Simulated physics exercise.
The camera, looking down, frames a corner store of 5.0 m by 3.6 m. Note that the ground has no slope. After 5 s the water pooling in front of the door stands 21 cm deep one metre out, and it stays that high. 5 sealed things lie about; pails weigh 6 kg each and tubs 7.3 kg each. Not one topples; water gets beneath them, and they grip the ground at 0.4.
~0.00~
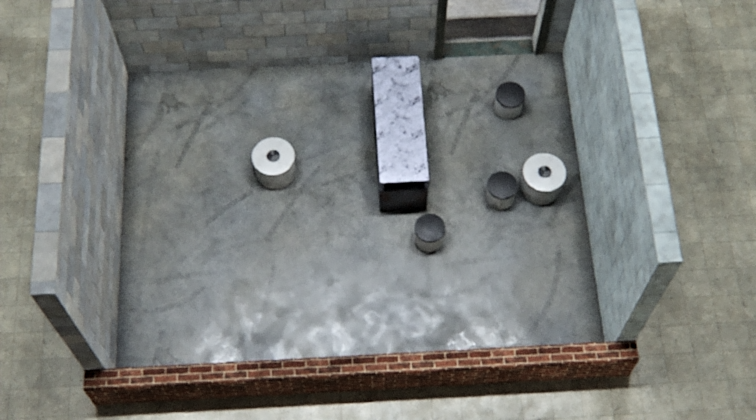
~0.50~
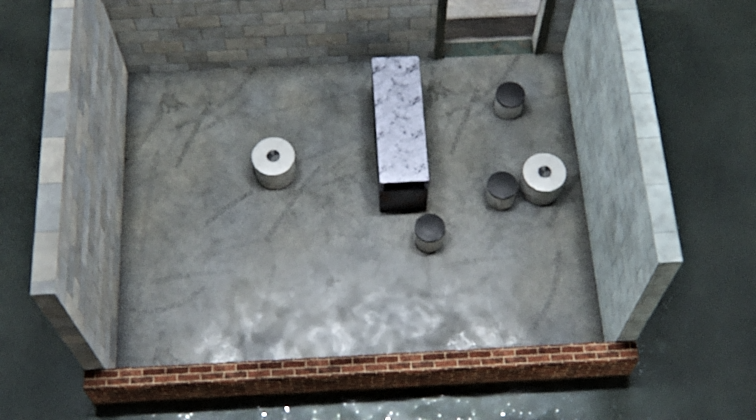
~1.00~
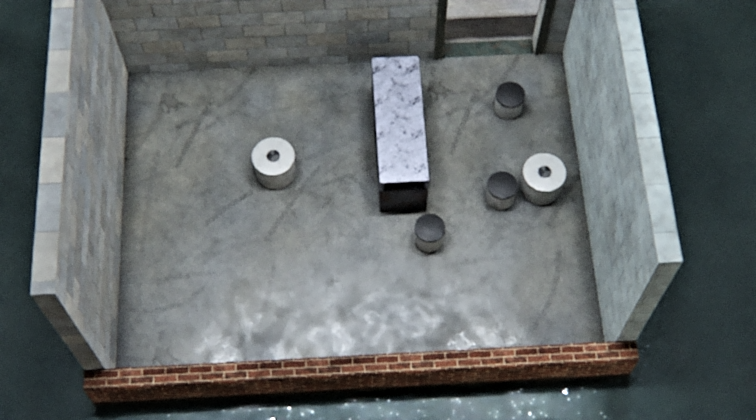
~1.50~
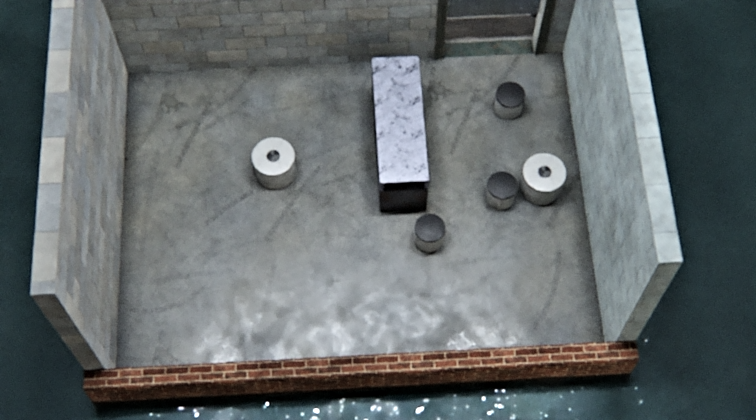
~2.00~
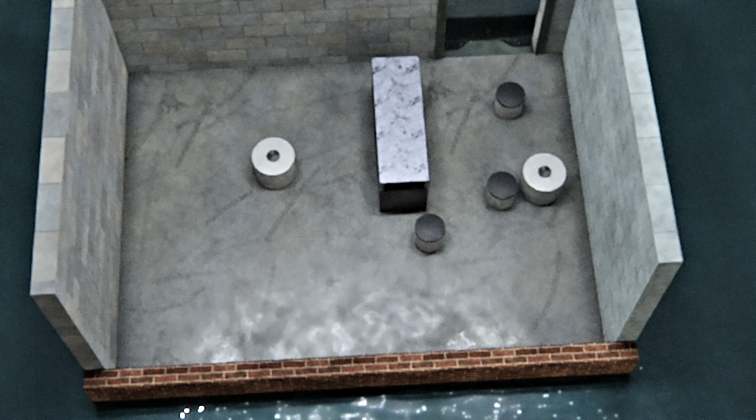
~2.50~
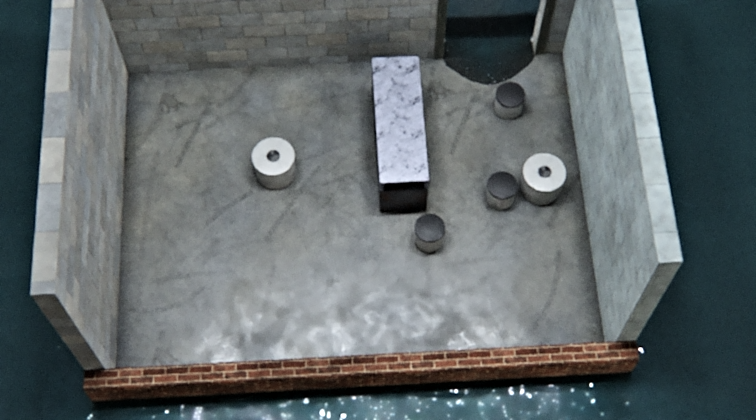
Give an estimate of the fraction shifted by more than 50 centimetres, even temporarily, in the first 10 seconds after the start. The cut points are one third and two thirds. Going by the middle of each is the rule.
It falls at two thirds or higher.
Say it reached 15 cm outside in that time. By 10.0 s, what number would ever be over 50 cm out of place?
3.
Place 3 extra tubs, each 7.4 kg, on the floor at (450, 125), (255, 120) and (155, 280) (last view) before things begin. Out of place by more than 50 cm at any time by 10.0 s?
Respectively, higher, lower and lower.
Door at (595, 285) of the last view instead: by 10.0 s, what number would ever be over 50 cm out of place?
Then it comes to 1.
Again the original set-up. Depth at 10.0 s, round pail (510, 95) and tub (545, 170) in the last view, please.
Close to 15 and 6 centimetres.
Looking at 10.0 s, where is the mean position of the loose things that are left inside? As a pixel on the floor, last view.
That lands at roughly (334, 289).
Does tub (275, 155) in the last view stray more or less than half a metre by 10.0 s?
Result: Stayed within.
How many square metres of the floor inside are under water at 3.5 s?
1.5 m2.
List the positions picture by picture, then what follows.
The first frame shows a pail at (511, 94), on the bottom; a pail at (430, 227) rests on the ground; 0.0 m2 under water; 0 of 5 have shifted.
The second frame shows a pail at (511, 94) rests on the ground; a pail at (430, 227), on the bottom; water covers 0.0 m2; 0 of 5 have shifted.
The third frame shows a pail at (511, 94) rests on the ground; a pail at (430, 227), on the bottom; water covers 0.0 m2; 0 of 5 have shifted.
The fourth frame shows a pail at (511, 94) rests on the ground; a pail at (430, 227) rests on the ground; 0.0 m2 under water; 0 of 5 have shifted.
The fifth frame shows a pail at (511, 94) rests on the ground; a pail at (430, 227) rests on the ground; 0.0 m2 under water; 0 of 5 have shifted.
The sixth frame shows a pail at (511, 94) rests on the ground; a pail at (430, 227), on the bottom; 0.2 m2 under water; 0 of 5 have shifted.
After 3.5 s 0 of 5 are over 50 cm from their spots; 0 afloat.
After 4.5 s 0 of 5 are over 50 cm from their spots; 0 afloat.
After 7.0 s 3 of 5 are over 50 cm from their spots; 2 afloat.
After 10.0 s 4 of 5 are over 50 cm from their spots, and 4 have been at some point; 2 afloat.
